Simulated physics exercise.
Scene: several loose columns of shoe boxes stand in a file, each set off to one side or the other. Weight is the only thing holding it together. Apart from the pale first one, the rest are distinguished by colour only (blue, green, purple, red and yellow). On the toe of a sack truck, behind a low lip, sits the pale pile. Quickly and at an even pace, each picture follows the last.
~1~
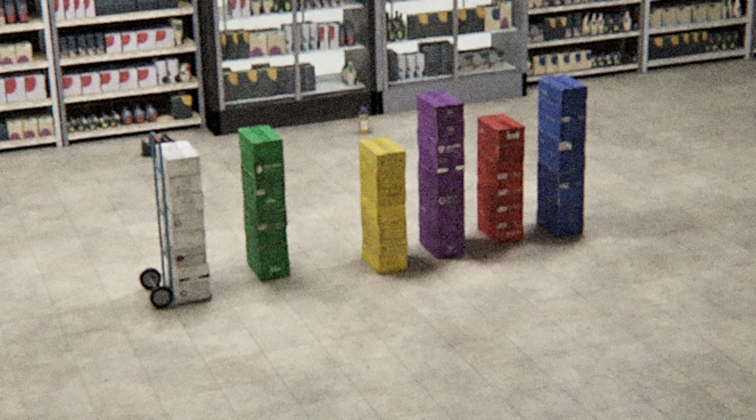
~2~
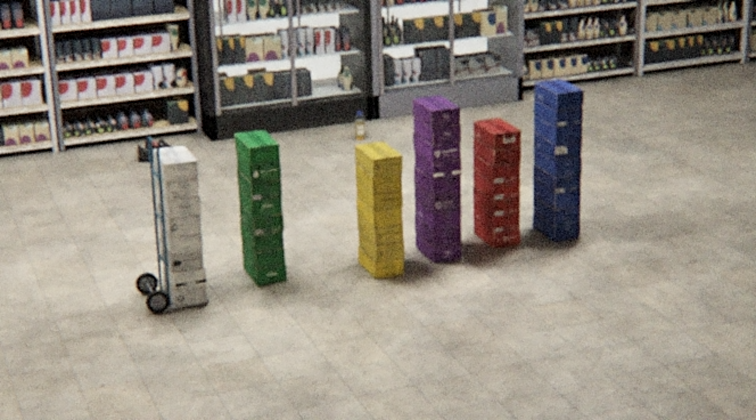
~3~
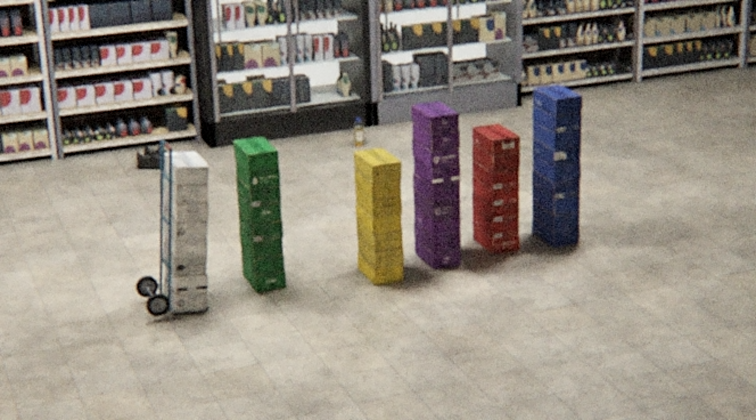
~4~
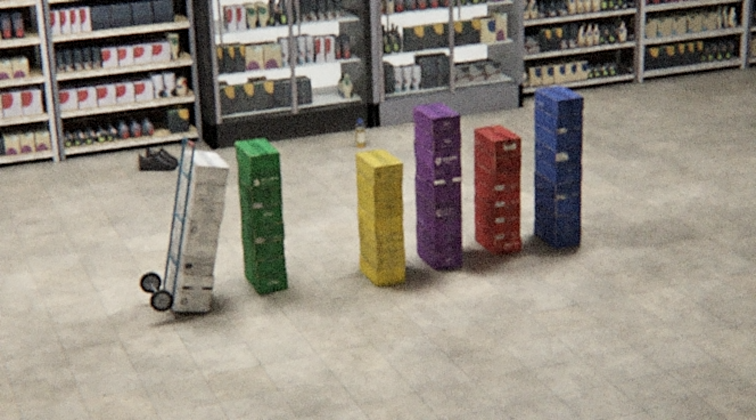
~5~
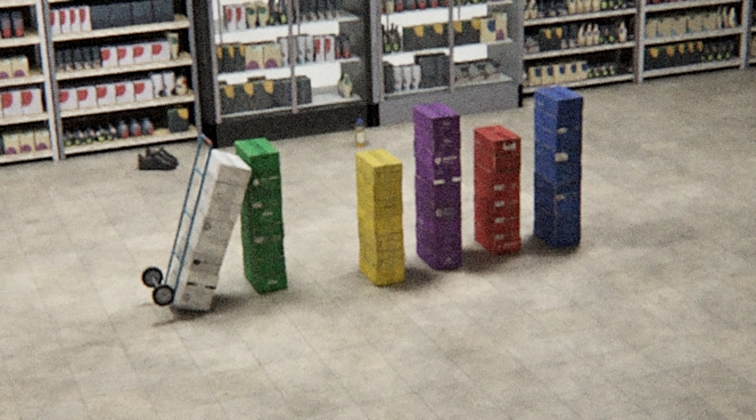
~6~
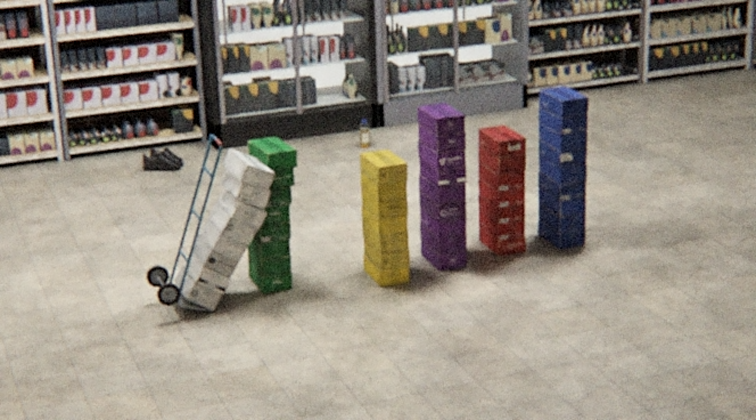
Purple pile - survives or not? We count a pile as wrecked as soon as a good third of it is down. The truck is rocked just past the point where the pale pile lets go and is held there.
Survives.
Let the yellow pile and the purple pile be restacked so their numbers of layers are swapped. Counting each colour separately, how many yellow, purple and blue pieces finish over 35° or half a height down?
Yellow: 0, purple: 0, blue: 0.
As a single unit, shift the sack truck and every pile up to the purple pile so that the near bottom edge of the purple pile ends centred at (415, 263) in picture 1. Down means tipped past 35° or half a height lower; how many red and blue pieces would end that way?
Colour by colour: Red 0 and blue 0.
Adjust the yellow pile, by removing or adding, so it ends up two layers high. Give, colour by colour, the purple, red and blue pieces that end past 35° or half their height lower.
The counts are purple 0, red 0 and blue 0.
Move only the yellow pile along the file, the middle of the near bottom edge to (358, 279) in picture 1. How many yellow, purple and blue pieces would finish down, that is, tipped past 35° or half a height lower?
Yellow 7, purple 9, blue 9.
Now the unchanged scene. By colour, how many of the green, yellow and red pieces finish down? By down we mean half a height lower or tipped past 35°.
Colour by colour, green 8, yellow 0, red 0.
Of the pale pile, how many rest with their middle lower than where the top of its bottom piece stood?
I make it 4 all told.
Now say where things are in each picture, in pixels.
In the first frame (places mark the middle of the side facing us), truck frame (162, 175) level; top purple box (450, 114); top green box (268, 150); the rest undisturbed.
In the second frame, truck frame (160, 180) level; top purple box (446, 118).
In the third frame, truck frame (170, 183) rocked barely, top of the pale pile leaning barely; top purple box (445, 124); the rest undisturbed.
In the fourth frame, truck frame (189, 180) rocked a little, top of the pale pile leaning a little; top purple box (447, 125); the rest undisturbed.
In the fifth frame, truck frame (203, 177) rocked clearly, top of the pale pile leaning clearly; top purple box (446, 125); the rest undisturbed.
In the sixth frame, truck frame (212, 177) rocked clearly, top of the pale pile leaning clearly; top purple box (451, 126); top green box (283, 161) shifted half its height; 6 disturbed, none down.
Soon after the last picture, 8 of the pale pile down; none of the 9 purple boxes down (0 of 40 in all colours); top purple box unmoved; top green box leaning clearly.
A little later, 8 of the pale pile down; none of the 9 purple boxes down (8 of 40 in all colours); top purple box unmoved; top green box leaning well over, about its own height lower.
Later still, 8 of the pale pile down; none of the 9 purple boxes down (8 of 40 in all colours); top purple box unmoved; top green box upside down.
At rest, 7 of the pale pile down; none of the 9 purple boxes down (8 of 40 in all colours); top purple box unmoved; top green box upside down. As the last picture would show them, middles, top purple box near (442, 119), top green box near (440, 233).
